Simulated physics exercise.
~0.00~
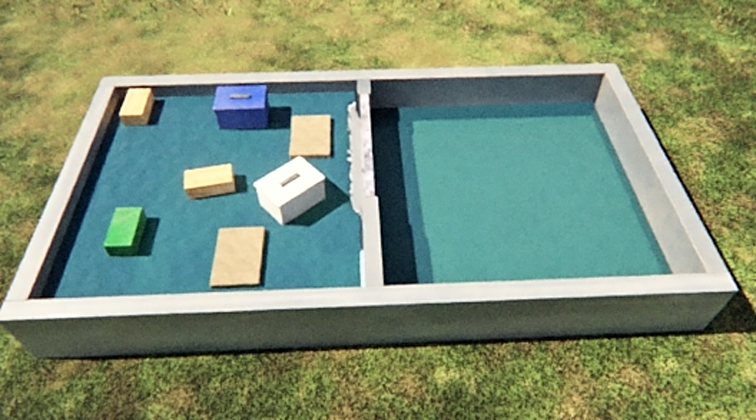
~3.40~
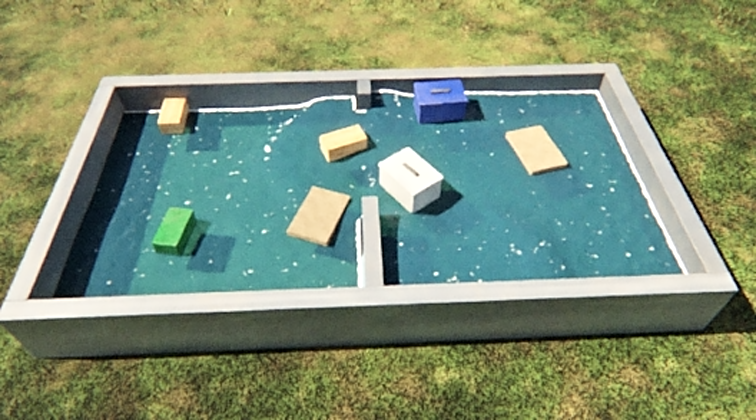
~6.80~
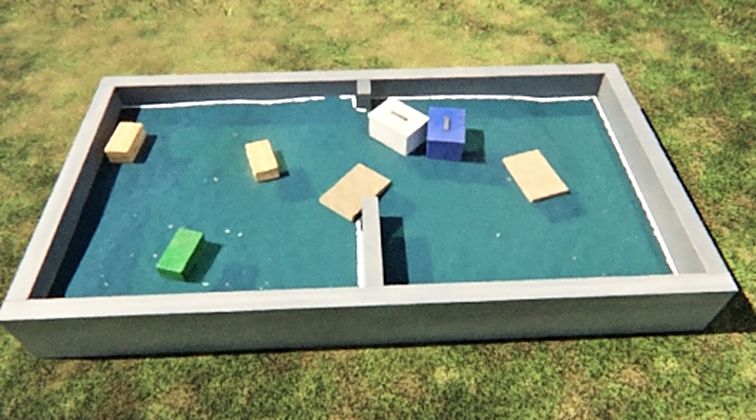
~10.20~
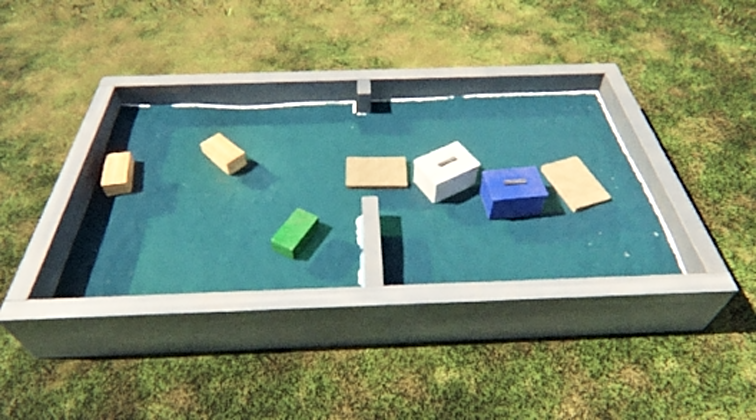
Water stands high in the left part of a two-part tank on grass, carrying blue and white boxes, a green block, two small tan blocks and two flat tan boards, while the right part sits lower. The divider's middle section disappears, and water surges through the gap, flecked with foam. The blue box and one board sweep into the right side, with the white box following. The white box drifts up against the blue one, then both swing downward. Finally, all seven float, with the boxes and one board right of the divider, the other board in the gap, and the green and small tan blocks still left.
